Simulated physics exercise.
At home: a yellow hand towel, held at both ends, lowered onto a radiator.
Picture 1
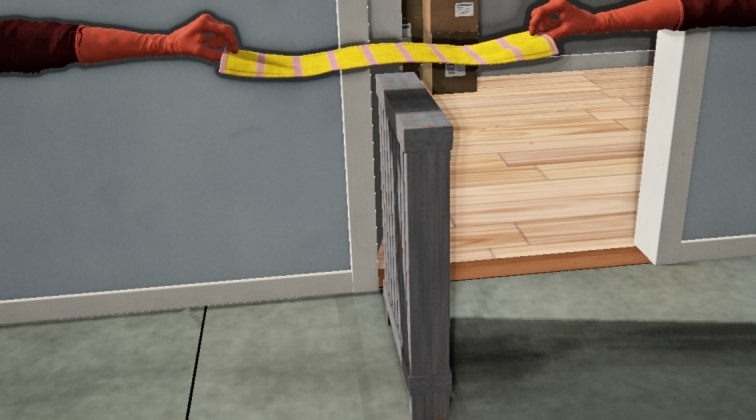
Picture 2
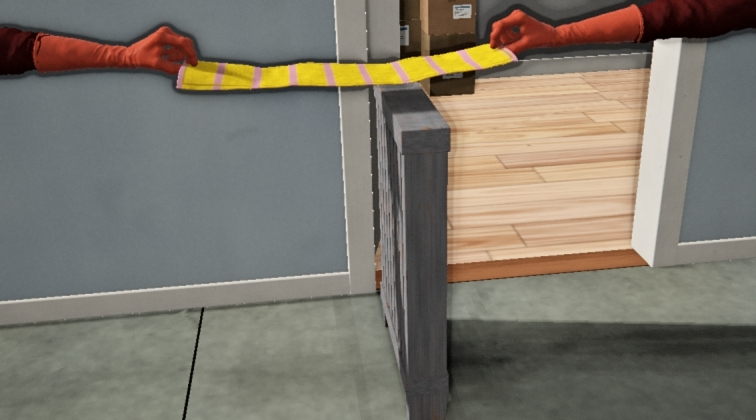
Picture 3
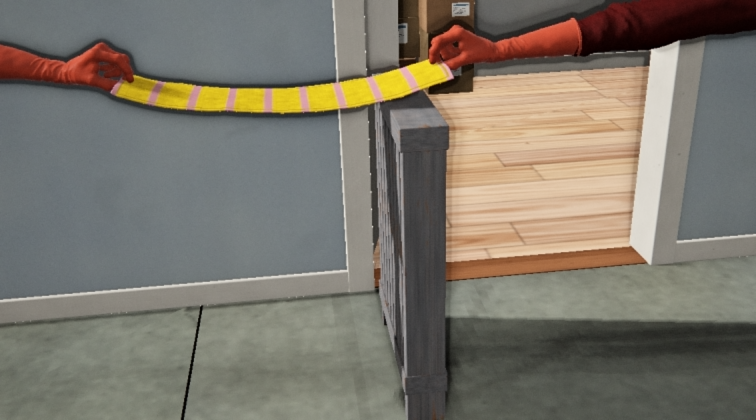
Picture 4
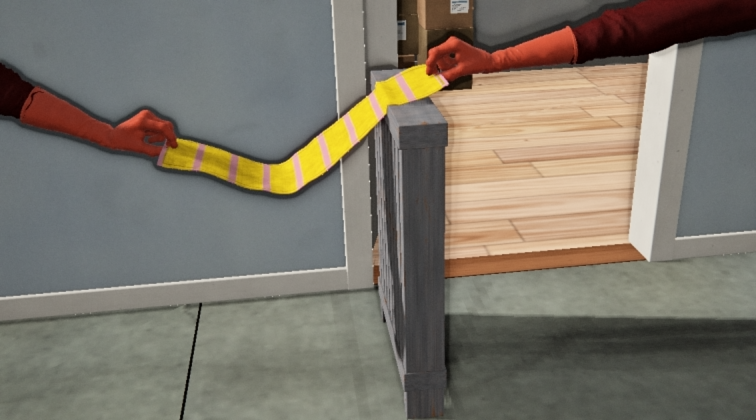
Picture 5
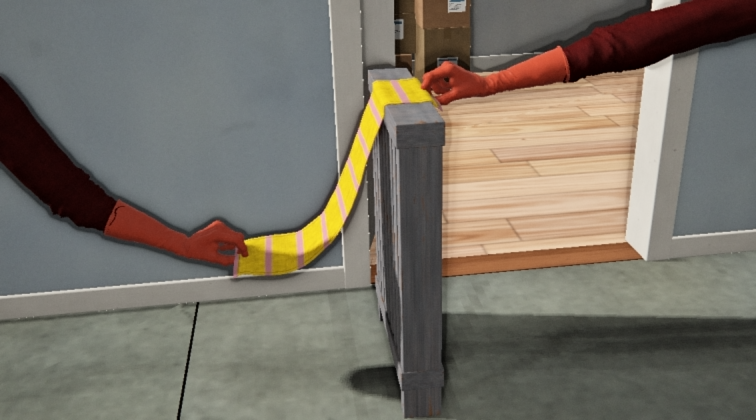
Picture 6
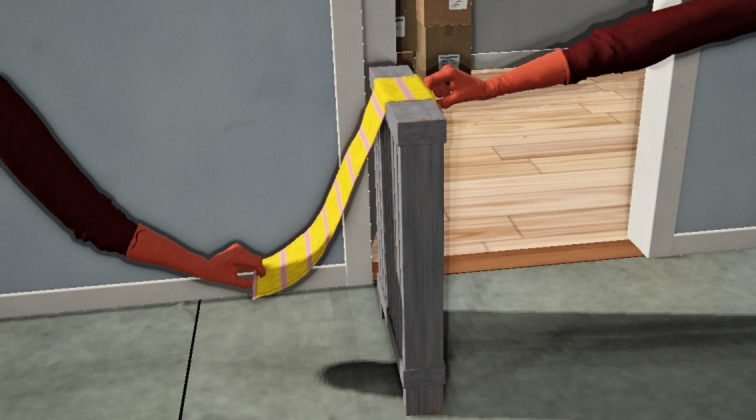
A yellow towel with pink stripes, stretched between two red-gloved hands, shifts left above a narrow grey upright panel beside a doorway. The left hand then swings down and back toward the right, while the right hand lowers its end, draping the towel over the panel's top with most of its length on the left.
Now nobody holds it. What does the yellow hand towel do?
As it turns out, the yellow hand towel slips off to the left.
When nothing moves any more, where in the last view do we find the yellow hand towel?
Its middle is at (356, 363).
Then, 0.36 s past the final frame, hand towel clear of the top and falling near (353, 281).
Then, 0.58 s past the final frame, hand towel in a heap on the floor near (358, 361).
When it is over, hand towel in a heap on the floor near (356, 363). The yellow hand towel falls on the left side.
